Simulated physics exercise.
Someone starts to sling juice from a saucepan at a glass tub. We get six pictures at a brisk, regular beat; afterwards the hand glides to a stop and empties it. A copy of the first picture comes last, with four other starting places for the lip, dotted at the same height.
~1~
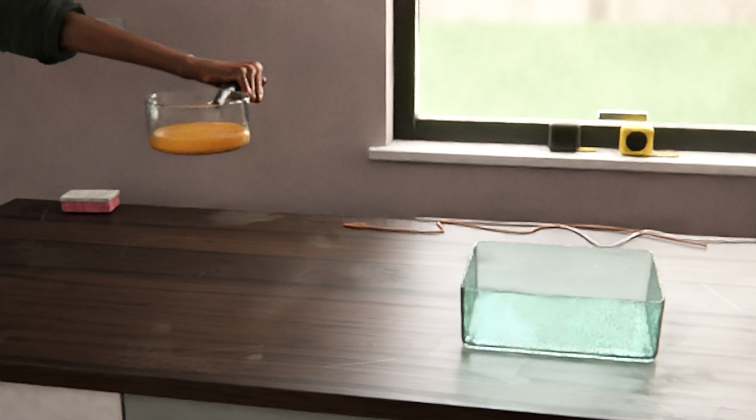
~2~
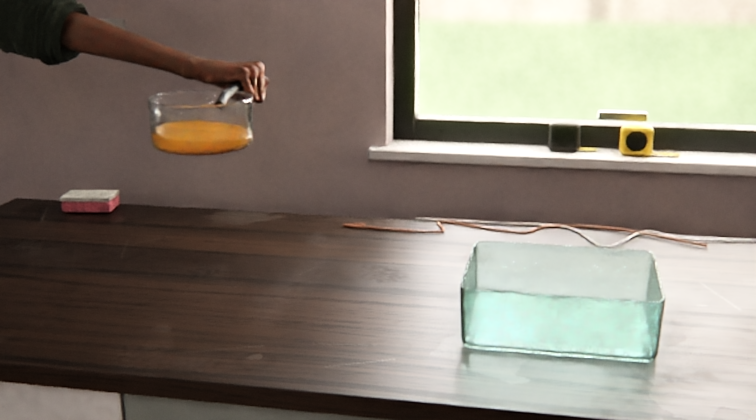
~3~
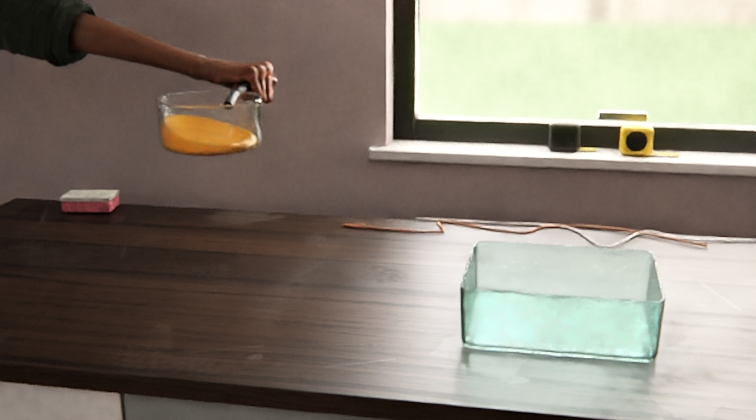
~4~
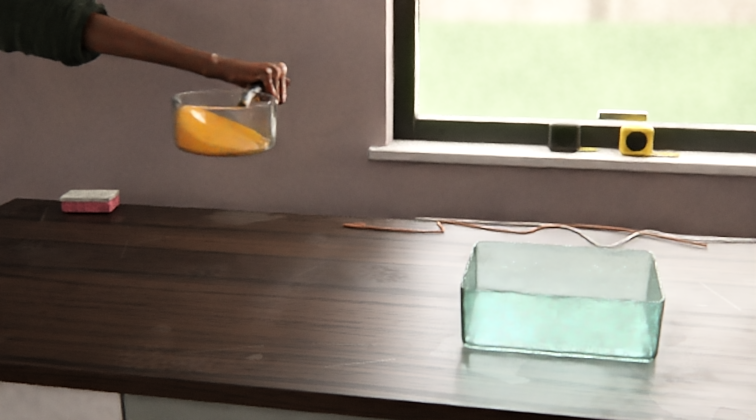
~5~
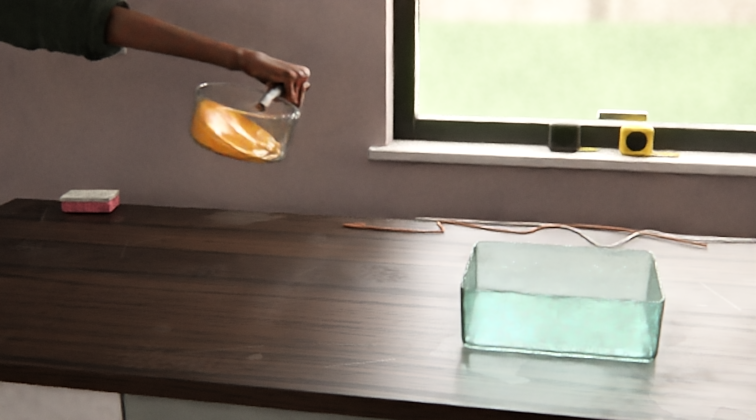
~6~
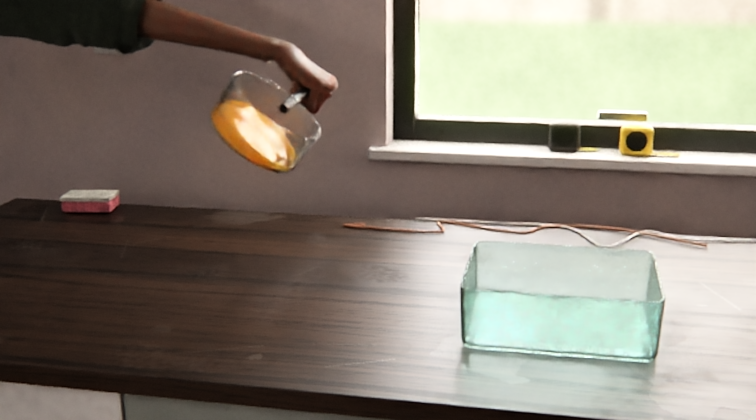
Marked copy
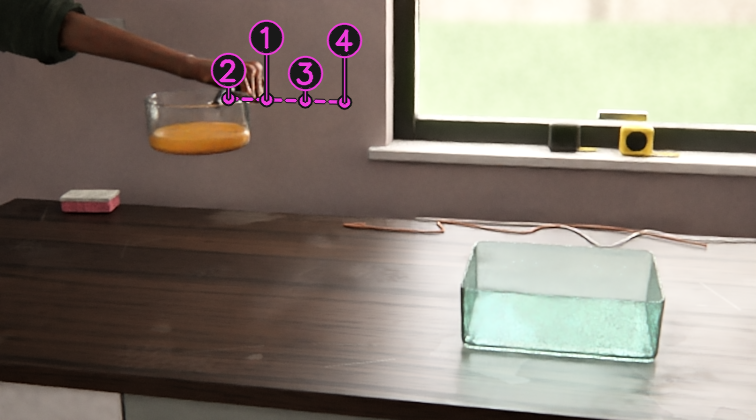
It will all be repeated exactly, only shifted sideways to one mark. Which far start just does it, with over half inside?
I would pick dot 1.
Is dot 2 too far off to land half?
Yes, it does.
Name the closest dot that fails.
Here it is dot 2.
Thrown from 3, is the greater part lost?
No.
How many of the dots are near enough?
Three of them.
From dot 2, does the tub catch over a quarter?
No.
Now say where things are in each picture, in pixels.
In the first frame, upright, lip at (245, 99); tub from (461, 344) to (657, 360); nothing has left yet.
In the second frame, upright, lip at (248, 99); nothing has left yet.
In the third frame, upright, lip at (257, 99); nothing has left yet.
In the fourth frame, tipped about 2°, lip at (273, 101); nothing has left yet.
In the fifth frame, tipped about 15°, lip at (295, 114); nothing has left yet.
In the sixth frame, tipped about 37°, lip at (317, 136); nothing has left yet.
On the marked copy, 1 at (266, 99); 2 at (228, 98); 3 at (305, 101); 4 at (344, 102).
Choosing 1, about 62 % lands in the tub, 25 % falls short and 13 % goes beside or beyond.
Choosing 2, about 16 % lands in the tub, 78 % falls short and 6 % goes beside or beyond.
Choosing 3, about 74 % lands in the tub, 6 % falls short and 20 % goes beside or beyond.
Choosing 4, about 77 % lands in the tub, 8 % falls short and 15 % goes beside or beyond.
